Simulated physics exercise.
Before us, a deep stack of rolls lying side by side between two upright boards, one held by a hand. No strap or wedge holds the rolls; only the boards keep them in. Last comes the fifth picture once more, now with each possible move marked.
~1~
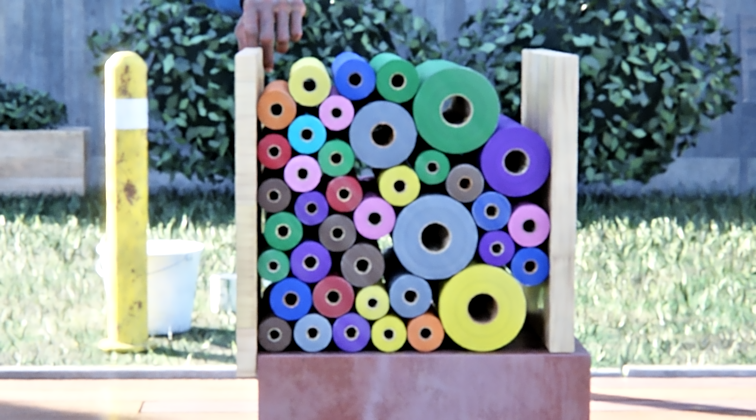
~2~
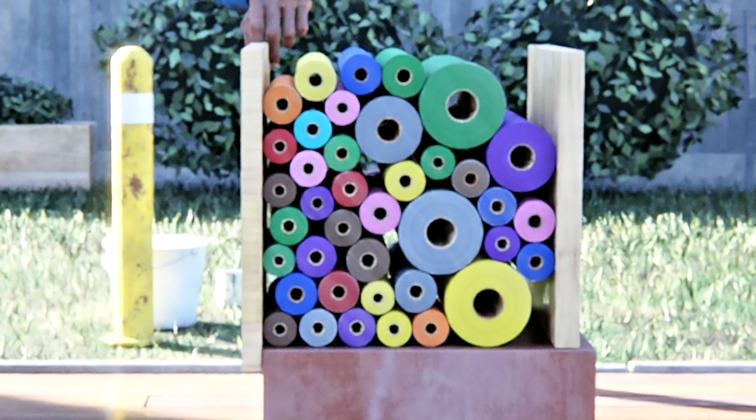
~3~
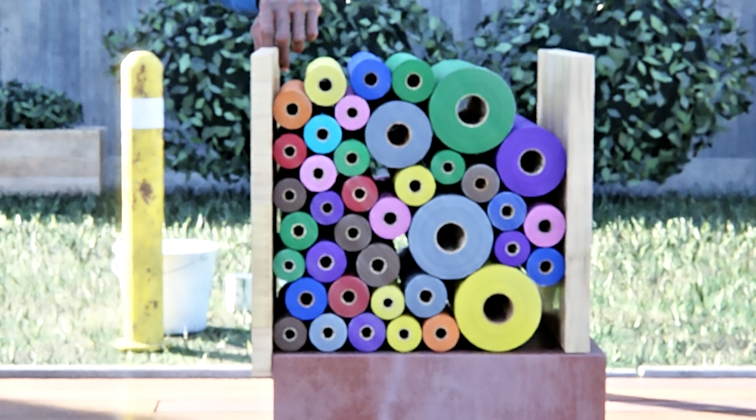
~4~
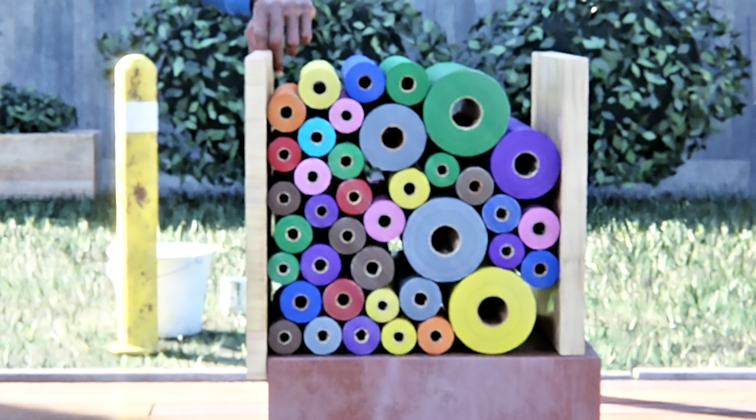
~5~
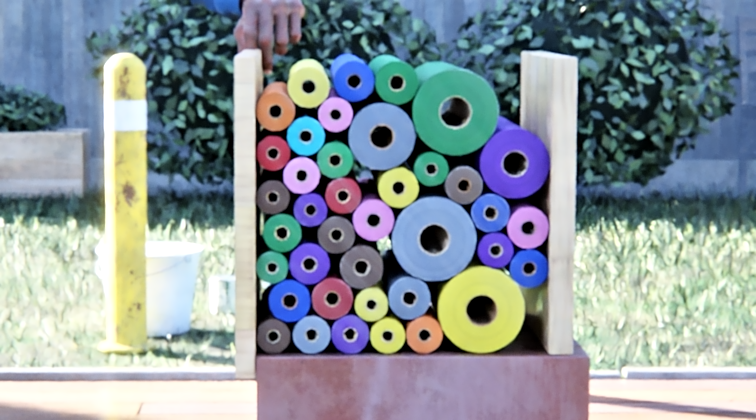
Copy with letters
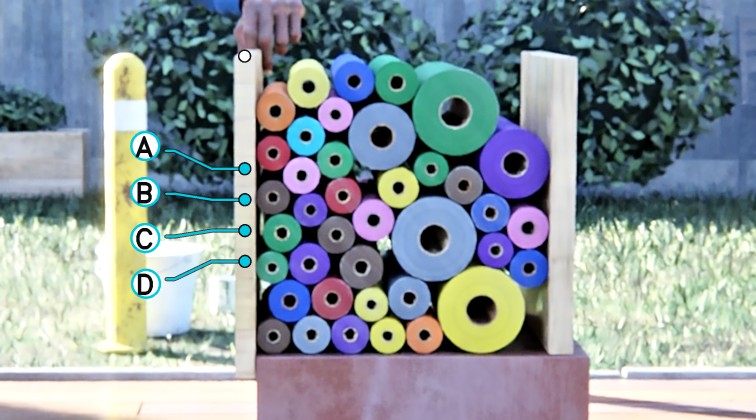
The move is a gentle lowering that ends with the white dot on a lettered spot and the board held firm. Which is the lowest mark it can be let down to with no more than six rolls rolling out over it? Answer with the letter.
At most to B.
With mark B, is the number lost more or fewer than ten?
At B, fewer than ten.
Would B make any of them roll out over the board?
At B: Yes.
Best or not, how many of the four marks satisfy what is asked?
Two of the four.
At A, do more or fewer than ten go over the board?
At A, fewer than ten.
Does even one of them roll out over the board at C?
Yes, at C.
On the copy, A at (245, 169); B at (245, 199); C at (245, 231); D at (245, 261); the white dot at (245, 56).
On B. First, top of the board (256, 125).
Then, top of the board (256, 199).
Finally, top of the board (256, 199), six out over the board.
By contrast, A two out over the board; C more than six out over the board; D more than six out over the board.
